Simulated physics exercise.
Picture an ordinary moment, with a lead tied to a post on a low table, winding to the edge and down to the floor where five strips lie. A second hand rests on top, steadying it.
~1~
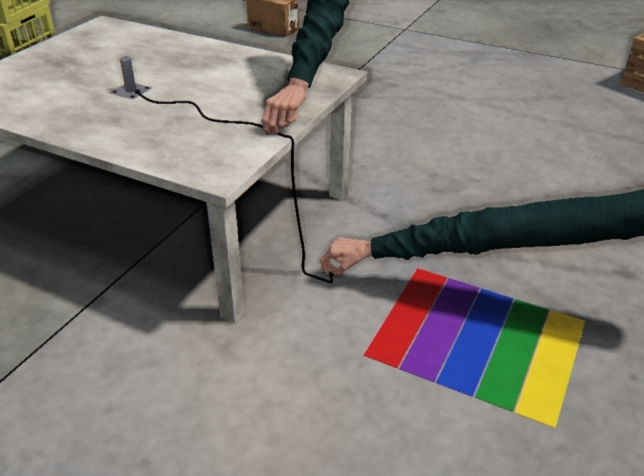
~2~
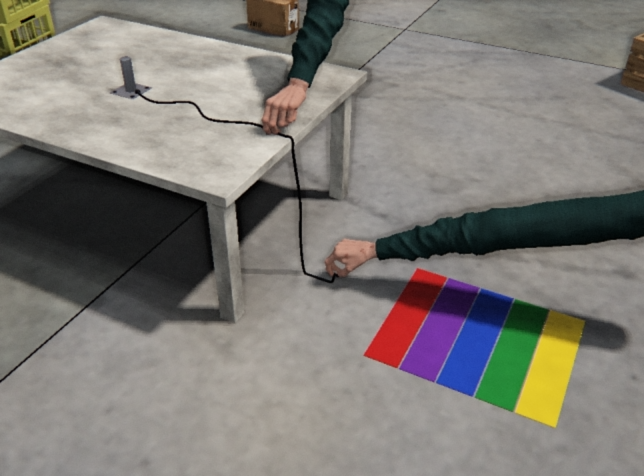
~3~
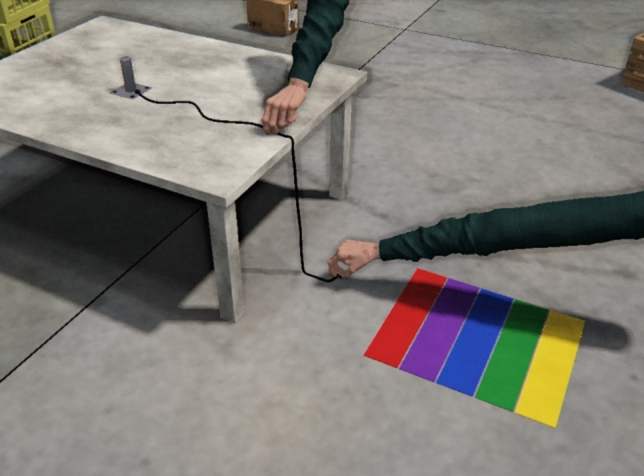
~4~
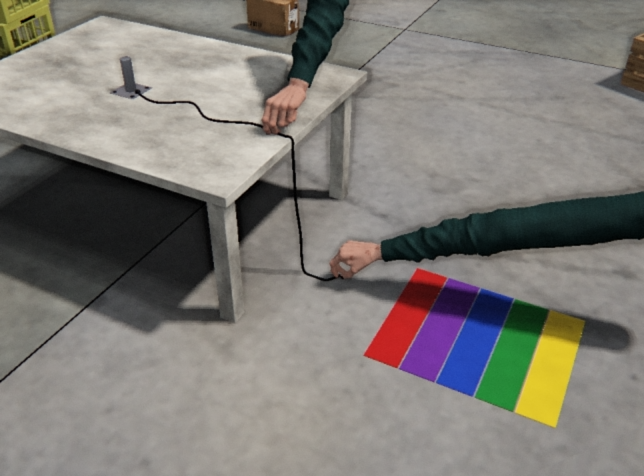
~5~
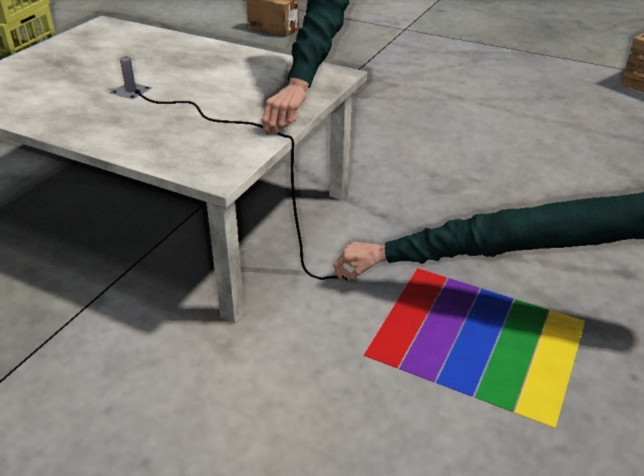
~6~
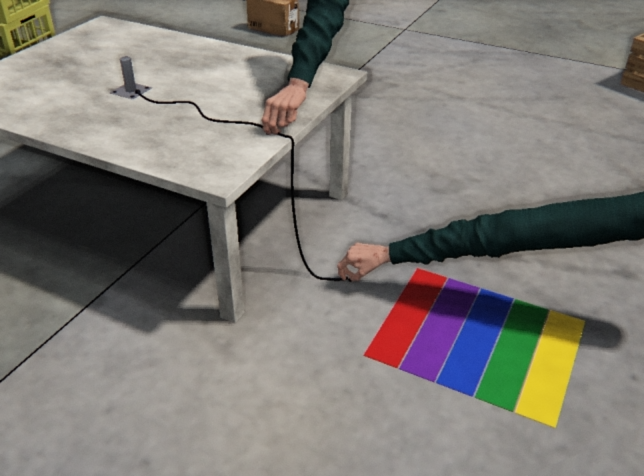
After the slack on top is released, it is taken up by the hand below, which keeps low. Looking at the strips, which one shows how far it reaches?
The purple strip shows it.
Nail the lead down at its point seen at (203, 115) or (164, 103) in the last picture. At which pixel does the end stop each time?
(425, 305); (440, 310).
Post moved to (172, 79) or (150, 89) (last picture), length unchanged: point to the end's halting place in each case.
(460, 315) and (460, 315).
Soon after, end near (383, 290); short of the strips.
After that, end near (420, 302); over red.
At the stop, end near (442, 310); over purple. It gets as far as the purple strip.
